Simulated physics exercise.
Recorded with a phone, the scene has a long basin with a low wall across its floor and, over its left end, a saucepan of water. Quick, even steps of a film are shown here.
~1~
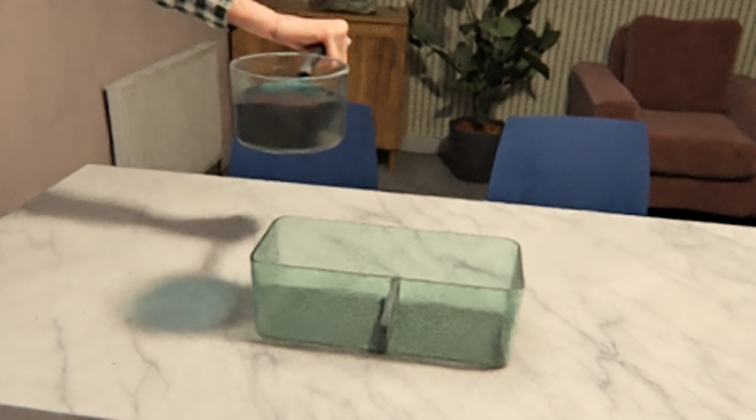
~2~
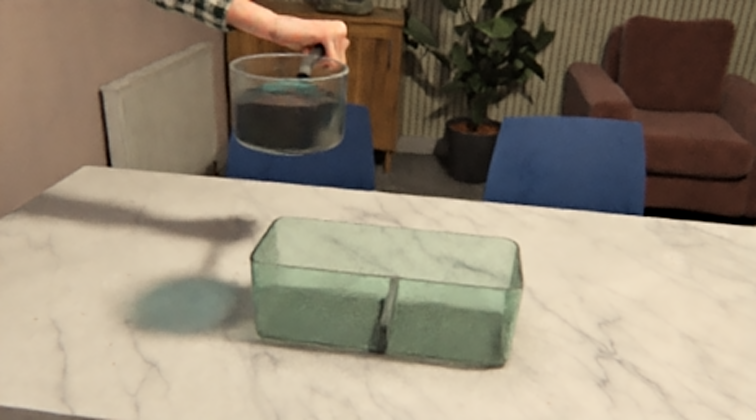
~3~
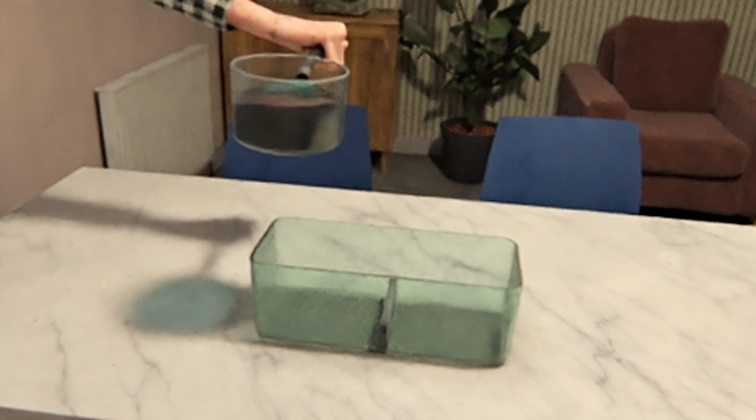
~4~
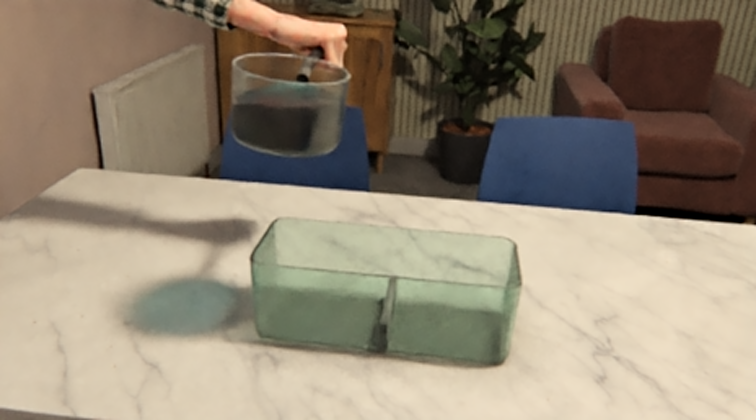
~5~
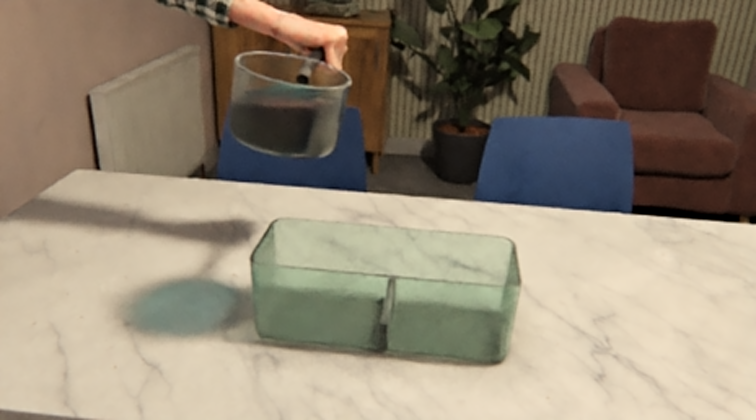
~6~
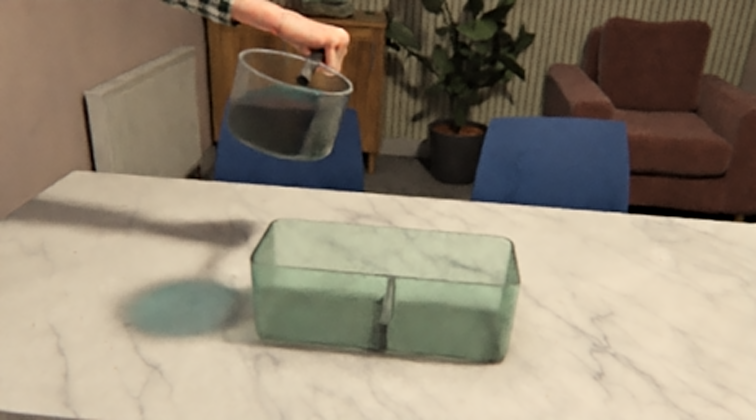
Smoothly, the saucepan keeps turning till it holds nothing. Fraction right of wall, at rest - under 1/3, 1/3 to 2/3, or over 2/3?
Well, the amount right of the wall reaches a third without passing two thirds.
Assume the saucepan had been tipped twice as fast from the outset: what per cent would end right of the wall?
I'd say close to 40 per cent.
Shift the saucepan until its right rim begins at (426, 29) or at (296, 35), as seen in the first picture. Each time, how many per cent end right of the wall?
First about 90, then 5 per cent.
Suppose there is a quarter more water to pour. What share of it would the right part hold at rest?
It comes to near 65 per cent.
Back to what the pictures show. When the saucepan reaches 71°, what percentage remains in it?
Around 75 percent remains.
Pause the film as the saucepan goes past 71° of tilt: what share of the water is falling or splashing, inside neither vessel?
That comes to near 25 percent.
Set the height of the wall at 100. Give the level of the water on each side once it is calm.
Left near 40; right near 50.
A moment on, the saucepan is tipped part way and 74 per cent is still to pour, 1 is left of the wall and 0 right of it.
Next, the saucepan is tipped right over and 19 per cent is still to pour, 13 is left of the wall and 47 right of it.
Then the saucepan is tipped right over and 2 per cent is still to pour, 39 is left of the wall and 54 right of it.
Later the saucepan is tipped right over and 0 per cent is still to pour, 45 is left of the wall and 54 right of it.
Finally, 45 per cent lies left of the wall, 54 right of it and 1 outside.
